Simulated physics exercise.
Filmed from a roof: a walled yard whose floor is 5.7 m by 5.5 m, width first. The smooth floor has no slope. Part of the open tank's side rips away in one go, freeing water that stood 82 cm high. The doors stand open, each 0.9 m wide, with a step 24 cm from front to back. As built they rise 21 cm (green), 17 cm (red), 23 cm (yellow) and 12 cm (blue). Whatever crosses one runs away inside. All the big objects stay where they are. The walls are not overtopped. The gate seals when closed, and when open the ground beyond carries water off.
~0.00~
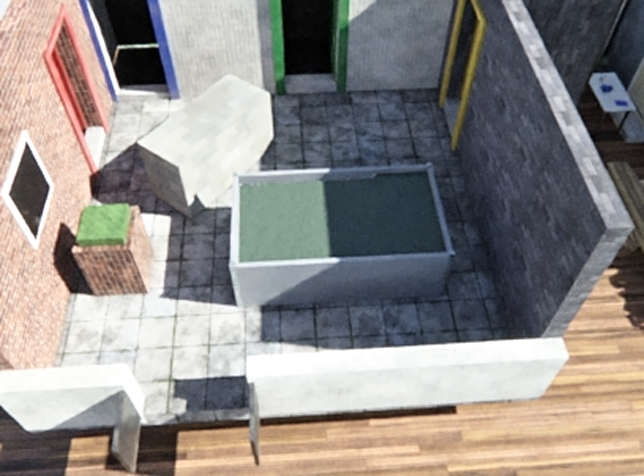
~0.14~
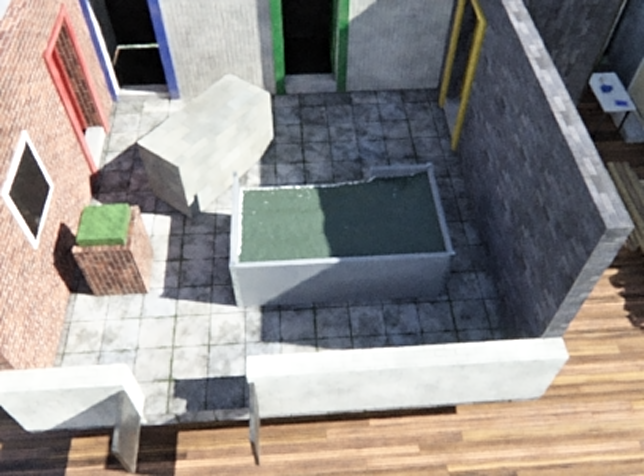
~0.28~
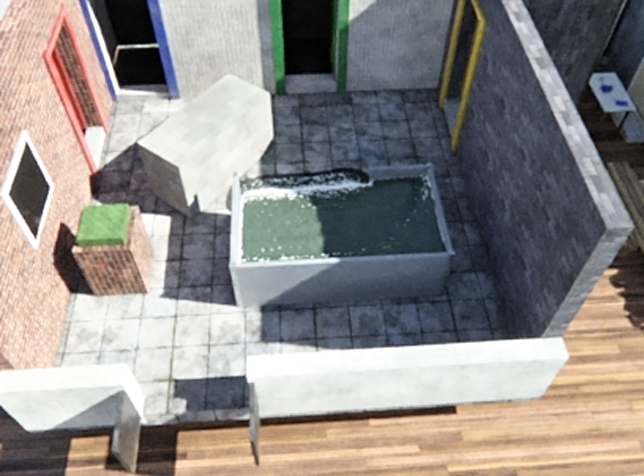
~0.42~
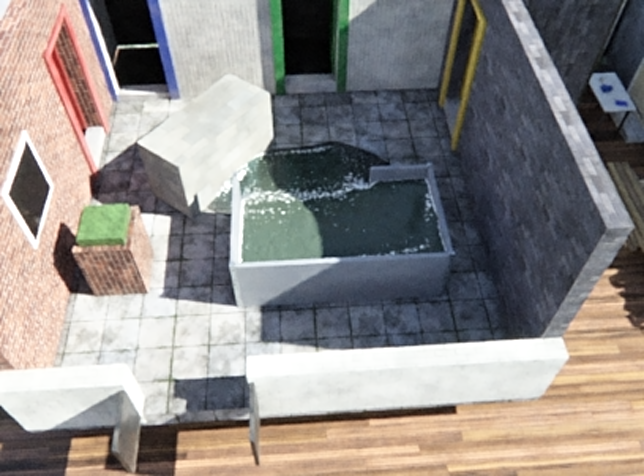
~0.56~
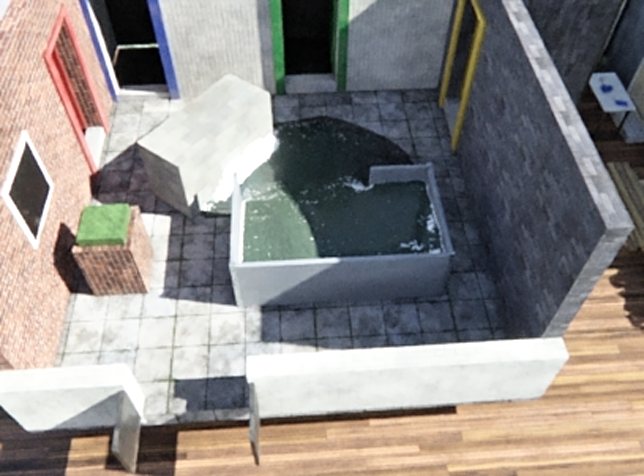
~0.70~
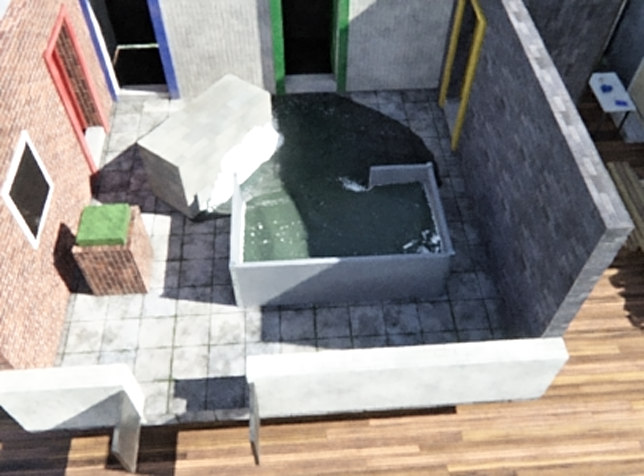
Dark green water pouring through a gap in the far side of an open tank, spreading across a walled yard's paved floor.
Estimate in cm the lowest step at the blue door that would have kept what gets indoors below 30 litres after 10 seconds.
Close to 8 cm is just enough.
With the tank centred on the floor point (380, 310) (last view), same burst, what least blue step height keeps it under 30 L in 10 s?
Some 10.5 cm.
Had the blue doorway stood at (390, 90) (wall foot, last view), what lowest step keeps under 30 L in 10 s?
About 25 cm.
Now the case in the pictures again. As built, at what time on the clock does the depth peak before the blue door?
Around 7.0 s.
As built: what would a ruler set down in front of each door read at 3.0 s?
In cm: Green 26, red 9, yellow 31, blue 5.
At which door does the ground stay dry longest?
It is the red one.
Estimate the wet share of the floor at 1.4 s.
About 35 per cent.
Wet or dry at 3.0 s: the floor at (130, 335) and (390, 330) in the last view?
In turn: Under water, not reached.
After 1.4 s water covers 35 % of the floor, deepest (56 cm) near (248, 172); it has not reached the blue door.
After 3.0 s water covers 70 % of the floor, deepest (37 cm) near (434, 97); 5 cm at the blue door, 0 litres in over its 12 cm step.
After 10.0 s water covers 95 % of the floor, deepest (16 cm) near (56, 359); 9 cm at the blue door, 4 litres in over its 12 cm step.
At the blue door as built, the water arrived by 1.6 s and peaked near 11 cm at 7.0 s.
Run again over the same 10 s with other heights there, 48 litres in over 6.5 cm, 22 litres over 9 cm. The limit of 30 litres is kept from about 8 cm up.
